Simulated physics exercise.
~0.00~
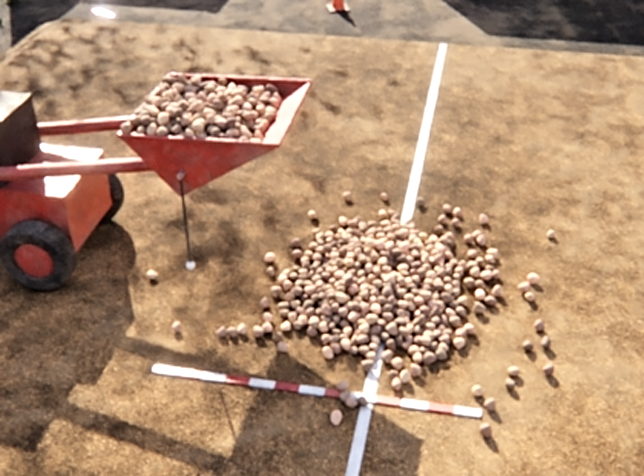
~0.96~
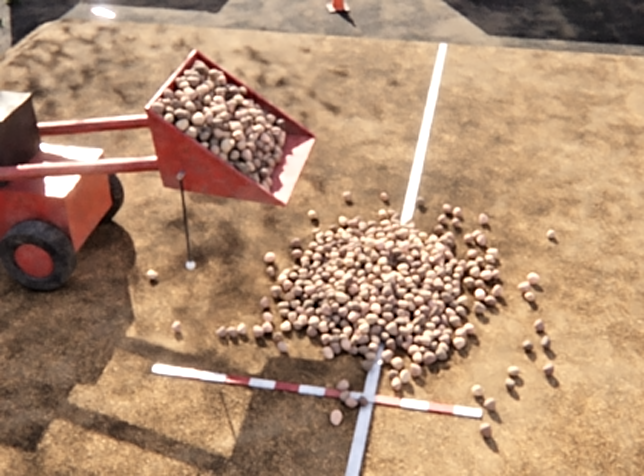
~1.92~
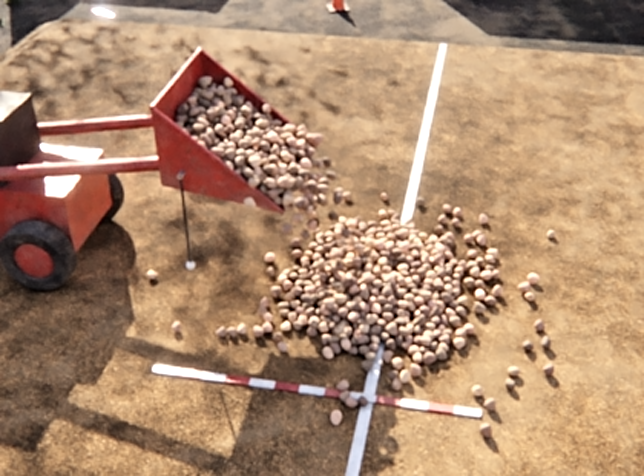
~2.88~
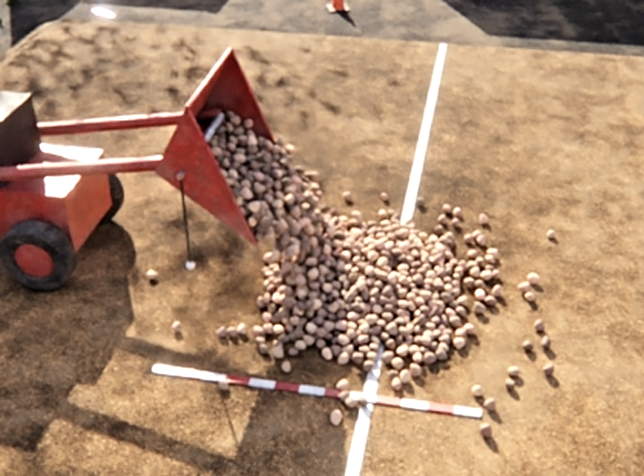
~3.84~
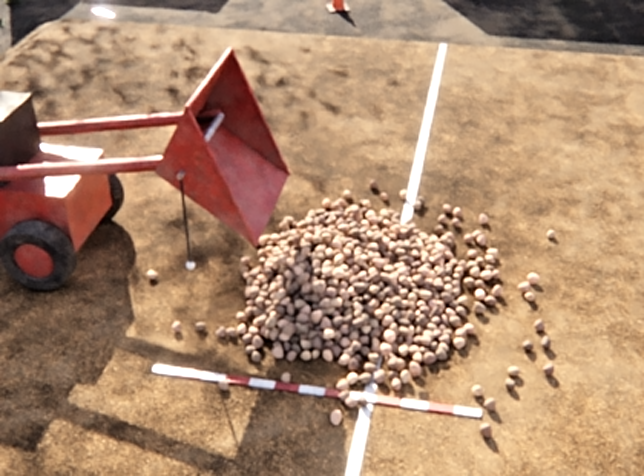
On a sunlit patch of flat brown ground, seen from above at an angle, a red loader stands at the left with its raised bucket full of pale rounded stones. To its right a heap of similar stones lies across a long white line, with a red and white banded pole in front and a few strays around it. The bucket tips forward toward the right, and the stones slide to its lip. They pour down in a thick stream onto the near left side of the heap. At the end the bucket hangs empty and steeply tilted beside a broader pile, most of its growth on the loader's side, with little change beyond the line.
